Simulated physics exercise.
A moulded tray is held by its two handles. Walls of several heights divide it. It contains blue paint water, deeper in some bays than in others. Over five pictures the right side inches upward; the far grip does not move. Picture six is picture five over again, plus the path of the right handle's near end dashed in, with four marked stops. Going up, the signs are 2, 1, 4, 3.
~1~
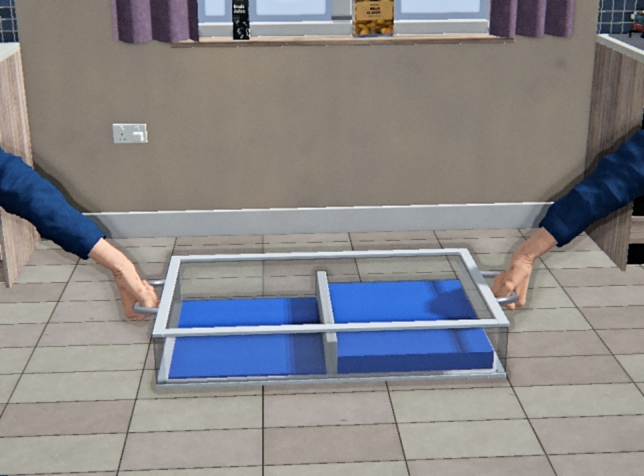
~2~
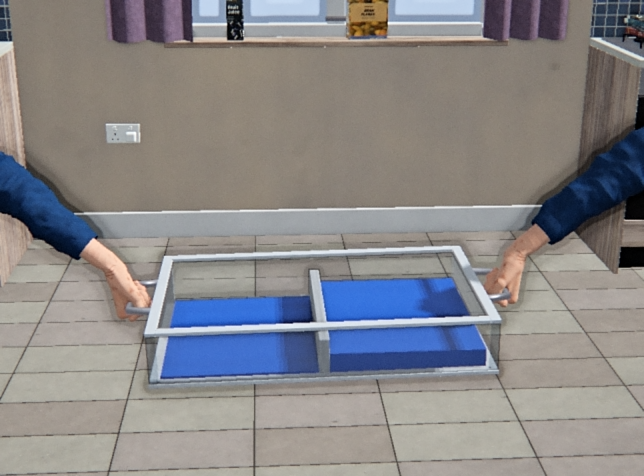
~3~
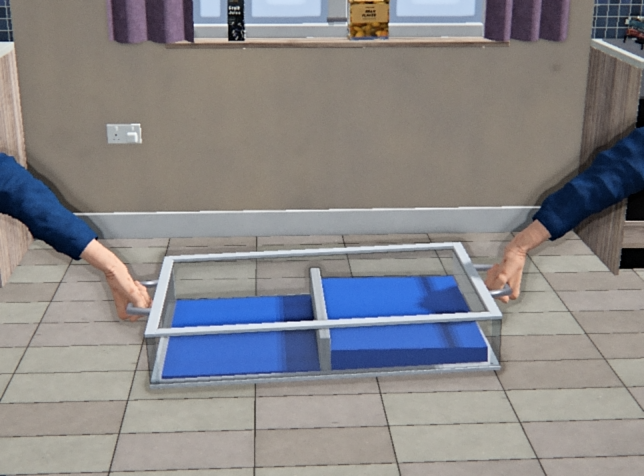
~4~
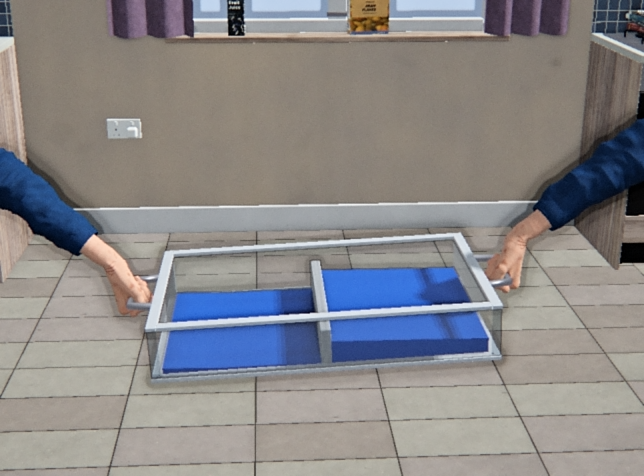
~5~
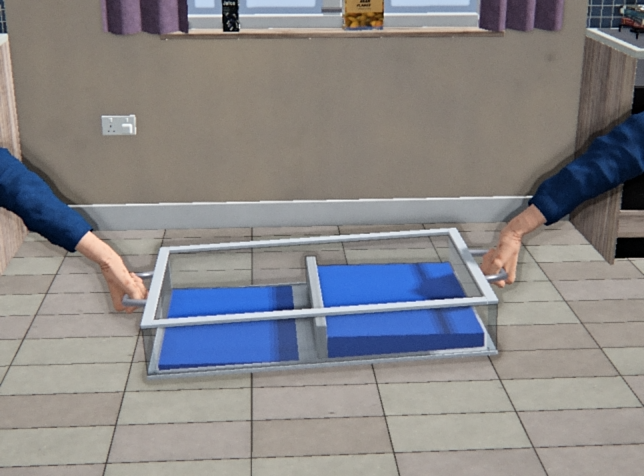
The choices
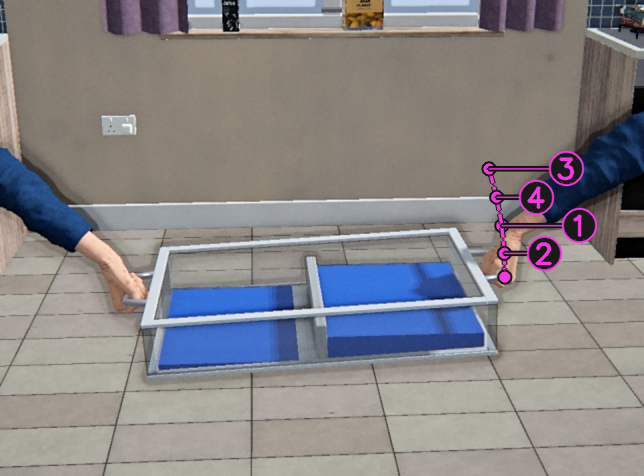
A clear tray of blue water, deeper on the right of its divider, started level between two hands on a tiled floor, then tilted slightly down to the left as the right hand rose.
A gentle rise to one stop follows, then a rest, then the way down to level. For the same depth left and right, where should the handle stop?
Choose 3.
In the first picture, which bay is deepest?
It is the right one.
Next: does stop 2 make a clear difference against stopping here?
No, hardly at all.
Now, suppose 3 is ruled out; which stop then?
That would be 4.
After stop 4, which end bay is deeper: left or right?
The right end bay.
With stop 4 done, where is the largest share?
That is the right bay.
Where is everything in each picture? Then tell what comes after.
In the first picture, the tray is level; deepest in the right bay, at (401, 315), shallowest in the left; right handle at (507, 287).
In the second picture, tipped about 1° down to the left; no wall is crossed; right handle at (500, 284).
In the third picture, tipped about 2° down to the left; no wall is crossed; right handle at (501, 280).
In the fourth picture, tipped about 3° down to the left; no wall is crossed; right handle at (501, 270).
In the fifth picture, tipped about 3° down to the left; deepest in the right bay, at (391, 297), shallowest in the left; right handle at (497, 265).
In magenta, 1 at (501, 225); 2 at (504, 253); 3 at (488, 168); 4 at (496, 197).
With 1, the right end bay stands much deeper than the other; nothing spills.
With 2, the right end bay stands much deeper than the other; nothing spills.
With 3, the two end bays stand about equally deep; nothing spills.
With 4, the right end bay stands much deeper than the other; nothing spills.
